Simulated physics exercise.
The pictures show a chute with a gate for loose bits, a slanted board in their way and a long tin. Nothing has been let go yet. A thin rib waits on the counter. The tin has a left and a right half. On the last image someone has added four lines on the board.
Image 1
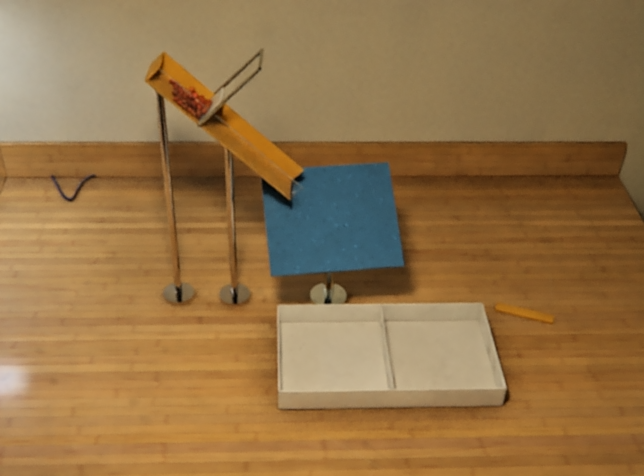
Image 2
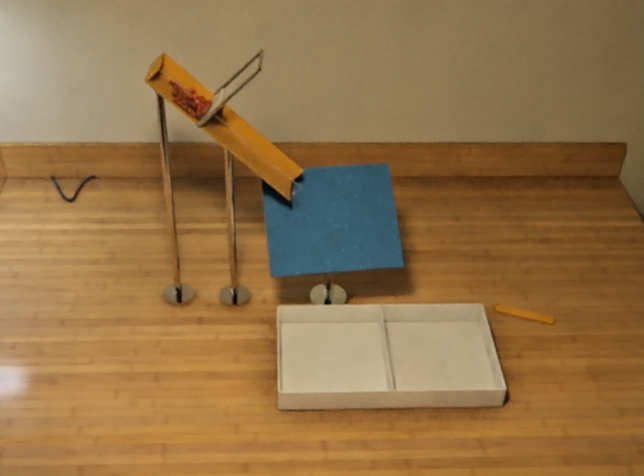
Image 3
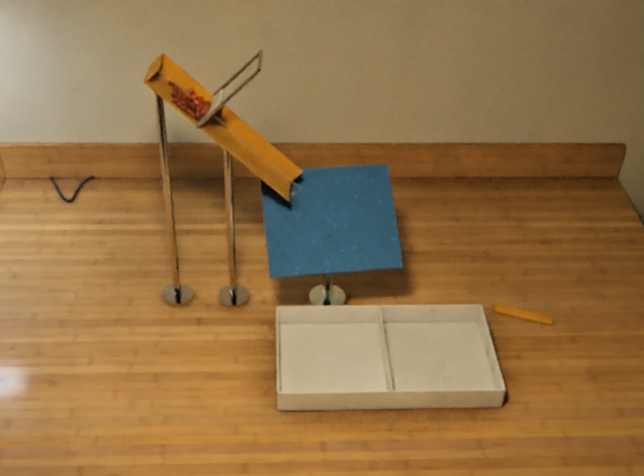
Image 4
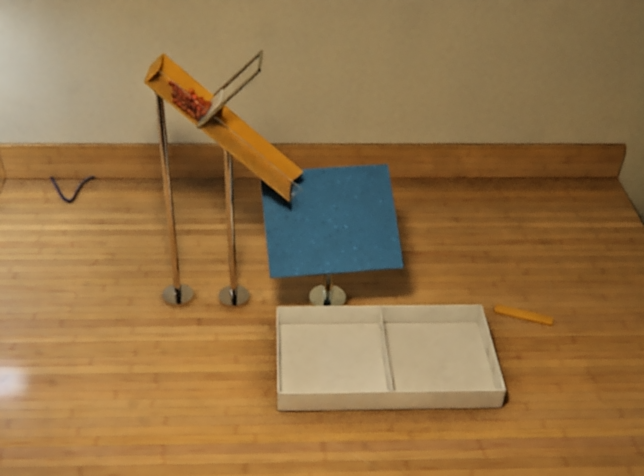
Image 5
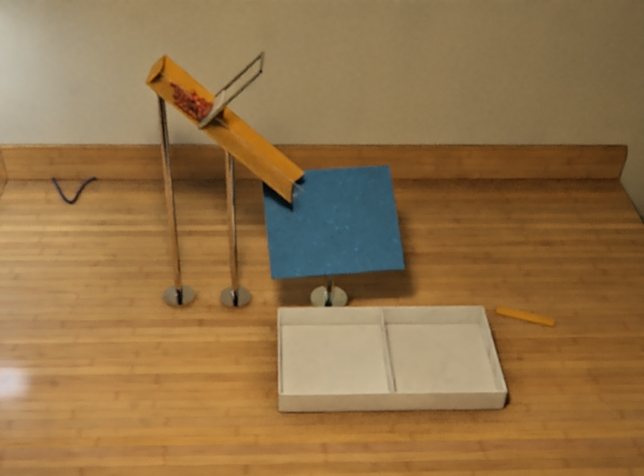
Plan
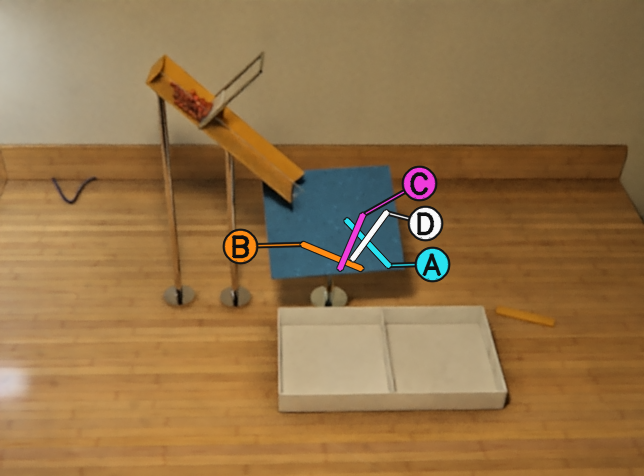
Nothing visibly moves apart from a very faint shift of the whole view. Reddish pellets stay behind the closed gate in the sloping orange chute, above a tilted blue board and a pale two-part tin, while a thin orange rib lies on the wooden counter at right.
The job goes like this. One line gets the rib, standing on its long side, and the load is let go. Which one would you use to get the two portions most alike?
Choose A.
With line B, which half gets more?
The right half.
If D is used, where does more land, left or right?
The left half.
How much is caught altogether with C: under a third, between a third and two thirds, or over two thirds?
Line C gives over two thirds.
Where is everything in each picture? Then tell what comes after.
Load behind the gate (194, 103), clay pellets; lip of the chute (290, 190), sloping fairly steeply, in the first frame.
Middle of the board (332, 218), tilted fairly steeply; middle of its low edge (338, 272); of its high edge (325, 167), in the second frame.
Front corners of the tin (278, 393) and (505, 389); front end of its middle wall (392, 391); gate still shut (217, 100), in the third frame.
Middle of the load (193, 105); lip (289, 192), in the fourth frame.
Middle of the load (195, 106); lip (291, 193), in the fifth frame.
On the marked copy, line A from (347, 220) to (388, 265); line B from (303, 244) to (360, 268); line C from (362, 215) to (340, 268); line D from (386, 212) to (352, 258).
With A, of what is caught, roughly half in the left half, roughly half in the right.
With B, of what is caught, about a tenth in the left half, almost all in the right.
With C, of what is caught, every piece in the left half, not one piece in the right.
With D, of what is caught, almost all in the left half, just a few in the right.
